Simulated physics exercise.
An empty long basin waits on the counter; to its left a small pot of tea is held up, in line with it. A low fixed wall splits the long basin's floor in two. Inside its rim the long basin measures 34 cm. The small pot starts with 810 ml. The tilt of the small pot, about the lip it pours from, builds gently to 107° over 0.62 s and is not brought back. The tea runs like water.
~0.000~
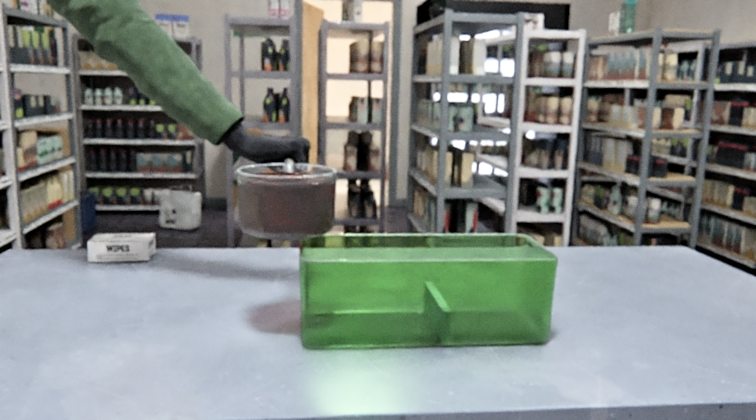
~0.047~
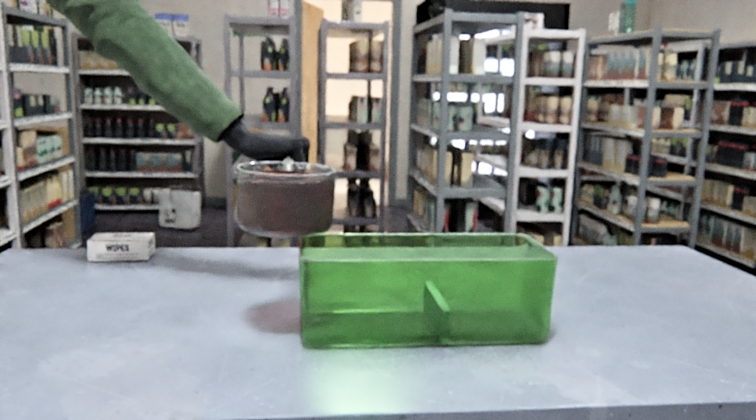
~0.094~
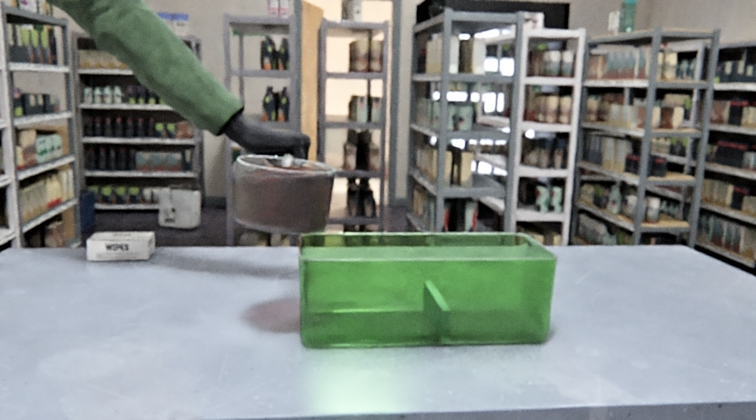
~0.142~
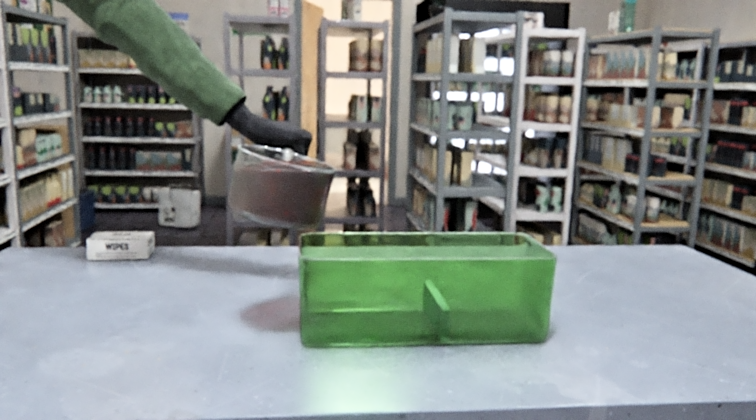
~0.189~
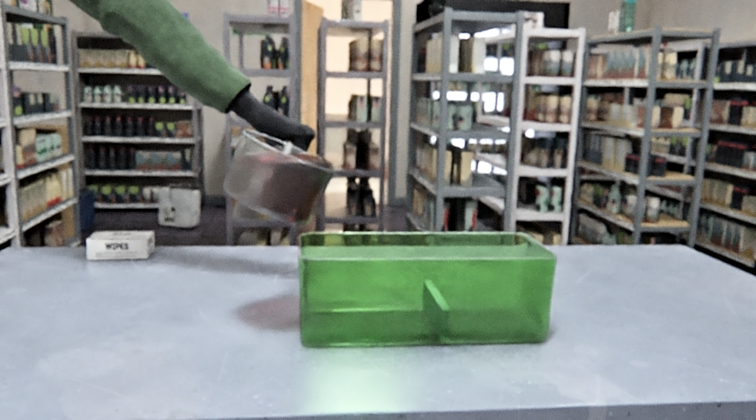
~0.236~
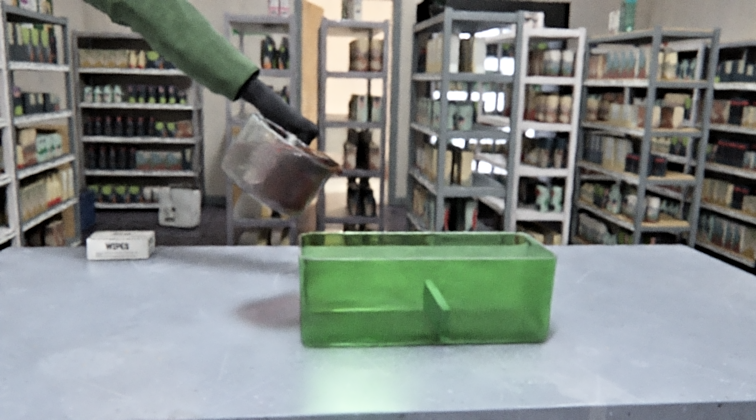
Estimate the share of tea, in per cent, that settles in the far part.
The far part has some 16 per cent.
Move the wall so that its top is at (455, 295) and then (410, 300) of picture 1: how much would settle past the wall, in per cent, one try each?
First 10, then 60 per cent.
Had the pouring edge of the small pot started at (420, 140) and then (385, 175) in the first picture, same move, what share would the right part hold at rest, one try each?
First 60, then 70 per cent.
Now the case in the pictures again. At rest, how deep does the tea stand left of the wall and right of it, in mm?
Some 26 mm on the left and 6 mm on the right.
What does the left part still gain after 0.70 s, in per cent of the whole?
Near 7 in a hundred.
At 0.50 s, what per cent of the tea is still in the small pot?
Near 44 in a hundred.
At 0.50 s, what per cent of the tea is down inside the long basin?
Near 12 in a hundred.
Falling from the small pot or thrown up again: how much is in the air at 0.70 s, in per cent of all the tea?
Some 14 per cent.
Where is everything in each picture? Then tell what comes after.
Tilt 0°; pouring edge (335, 172); surface from (240, 179) to (333, 179); the long basin's rim runs from (301, 248) to (542, 247); the wall's top is at (437, 296), in the first frame.
Tilt 2°; pouring edge (335, 172); surface from (240, 178) to (333, 177), in the second frame.
Tilt 6°; pouring edge (335, 171); surface from (239, 175) to (332, 172), in the third frame.
Tilt 13°; pouring edge (334, 171); surface from (237, 169) to (333, 166), in the fourth frame.
Tilt 23°; pouring edge (334, 171); surface from (234, 159) to (334, 164); 1 per cent is over the edge, in the fifth frame.
Tilt 34°; pouring edge (333, 171); surface from (232, 149) to (334, 163); 3 per cent is over the edge, in the sixth frame.
Then, 0.50 s in, the tilt is 98° and 44 per cent is still to pour, 11 is left of the wall and 0 right of it.
Then, 0.70 s in, the tilt is 107° and 4 per cent is still to pour, 70 is left of the wall and 11 right of it.
Then, 0.90 s in, the tilt is 107° and 0 per cent is still to pour, 67 is left of the wall and 11 right of it.
Then, 1.12 s in, the tilt is 107° and 0 per cent is still to pour, 82 is left of the wall and 12 right of it.
Finally, 78 per cent lies left of the wall, 16 right of it and 7 outside.
